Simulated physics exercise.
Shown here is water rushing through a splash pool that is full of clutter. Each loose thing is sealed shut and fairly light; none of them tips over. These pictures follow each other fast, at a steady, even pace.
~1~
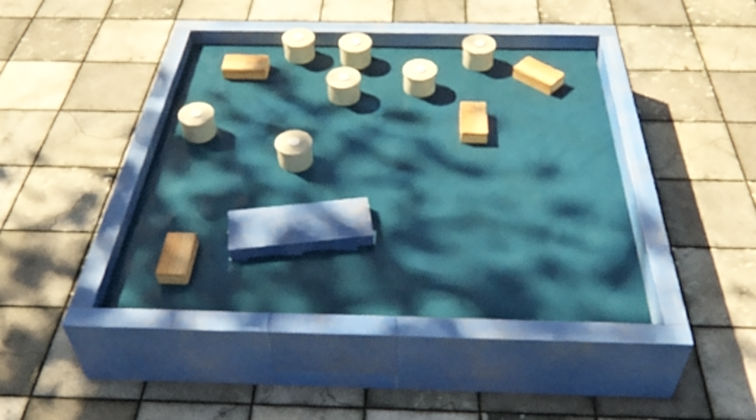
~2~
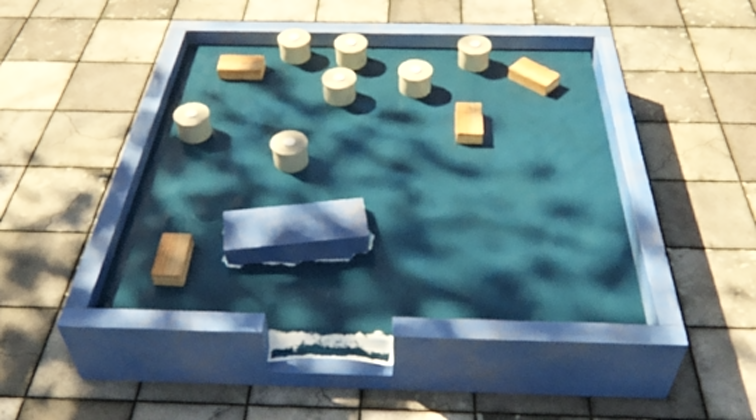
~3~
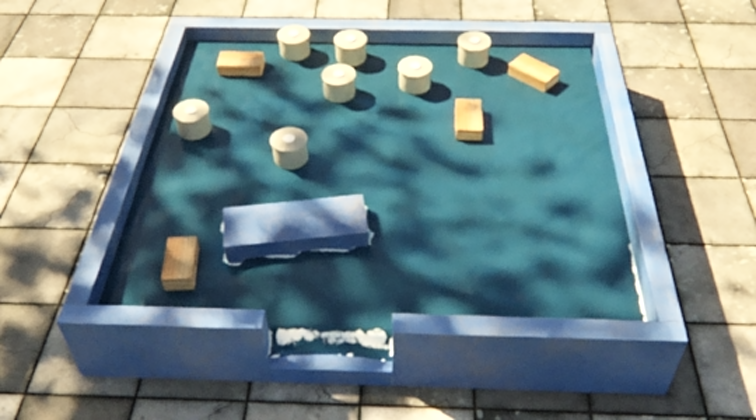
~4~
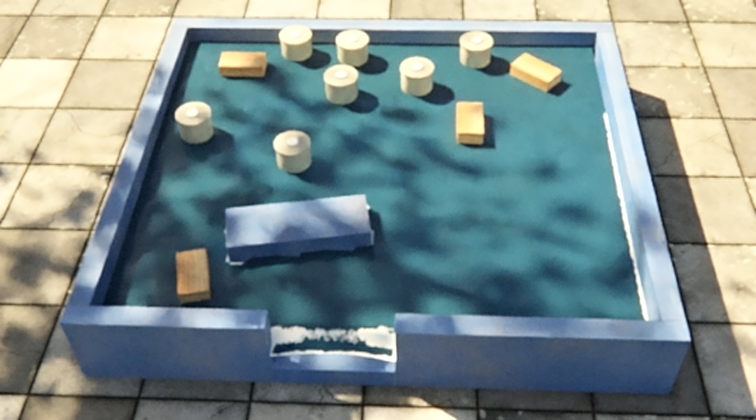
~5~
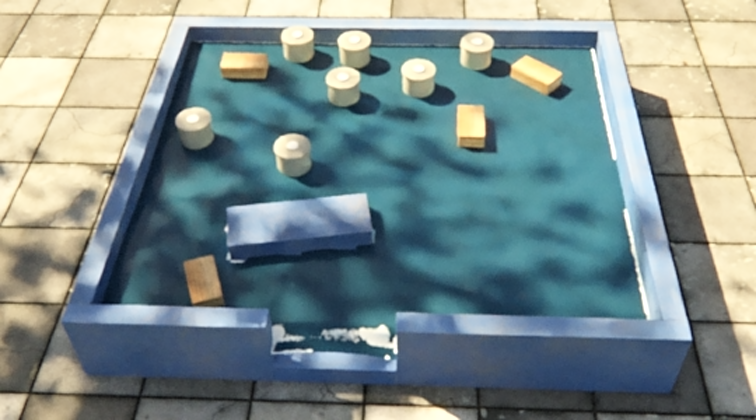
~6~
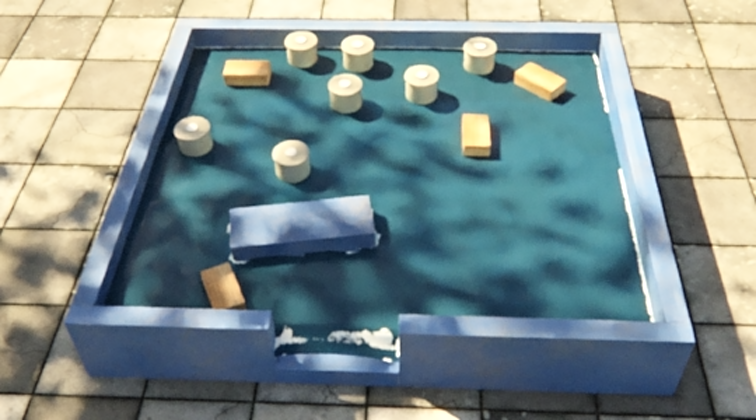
At first, wooden blocks and pale round tubs sit still on dark water in a blue-walled pool. Then a gap appears in the front wall with white foam in it, and the block at lower left drifts right toward it, turning slightly, while a few other floating pieces shift only a little.
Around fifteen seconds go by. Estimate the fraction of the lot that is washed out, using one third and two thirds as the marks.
My prediction is the low band.
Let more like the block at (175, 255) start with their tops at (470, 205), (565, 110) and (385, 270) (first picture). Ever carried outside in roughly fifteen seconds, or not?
Going one by one, I'd say it leaves, then it doesn't leave, then it leaves.
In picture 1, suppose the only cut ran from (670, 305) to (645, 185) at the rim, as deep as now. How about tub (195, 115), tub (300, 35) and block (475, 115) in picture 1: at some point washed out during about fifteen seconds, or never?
Remains, remains, escapes.
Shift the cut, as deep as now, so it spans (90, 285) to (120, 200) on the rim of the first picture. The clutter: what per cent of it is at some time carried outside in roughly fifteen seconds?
My figure is 30 %.
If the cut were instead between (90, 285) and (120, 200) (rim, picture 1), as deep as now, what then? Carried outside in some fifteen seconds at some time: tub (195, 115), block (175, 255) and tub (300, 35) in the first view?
Sequentially: Leaves the room, leaves the room, remains indoors.
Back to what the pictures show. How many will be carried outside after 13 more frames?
I make it 0.
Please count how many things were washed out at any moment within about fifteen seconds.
It adds up to 0.
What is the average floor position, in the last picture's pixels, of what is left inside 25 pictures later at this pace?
Centre of the remaining clutter: Around (356, 175).
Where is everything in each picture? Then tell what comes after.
In the first picture, a block at (176, 253), afloat; a tub at (196, 114) floats; 0 of 11 have shifted.
In the second picture, a block at (172, 254) floats; a tub at (191, 114), afloat; 0 of 11 have shifted.
In the third picture, a block at (179, 257) floats, close to its start; a tub at (191, 111) floats; 1 of 11 have shifted.
In the fourth picture, a block at (192, 271), afloat, close to its start; a tub at (193, 114), afloat; 1 of 11 have shifted.
In the fifth picture, a block at (203, 279), afloat, close to its start; a tub at (193, 120), afloat, close to its start; 3 of 11 have shifted.
In the sixth picture, a block at (222, 287) floats, a stride from its start; a tub at (192, 128) floats, close to its start; 6 of 11 have shifted.
A moment on, 0 of 11 are out; 11 afloat.
Next, 0 of 11 are out; 11 afloat.
Later, 0 of 11 are out; 11 afloat.
In the end, 0 of 11 are out; 11 afloat.
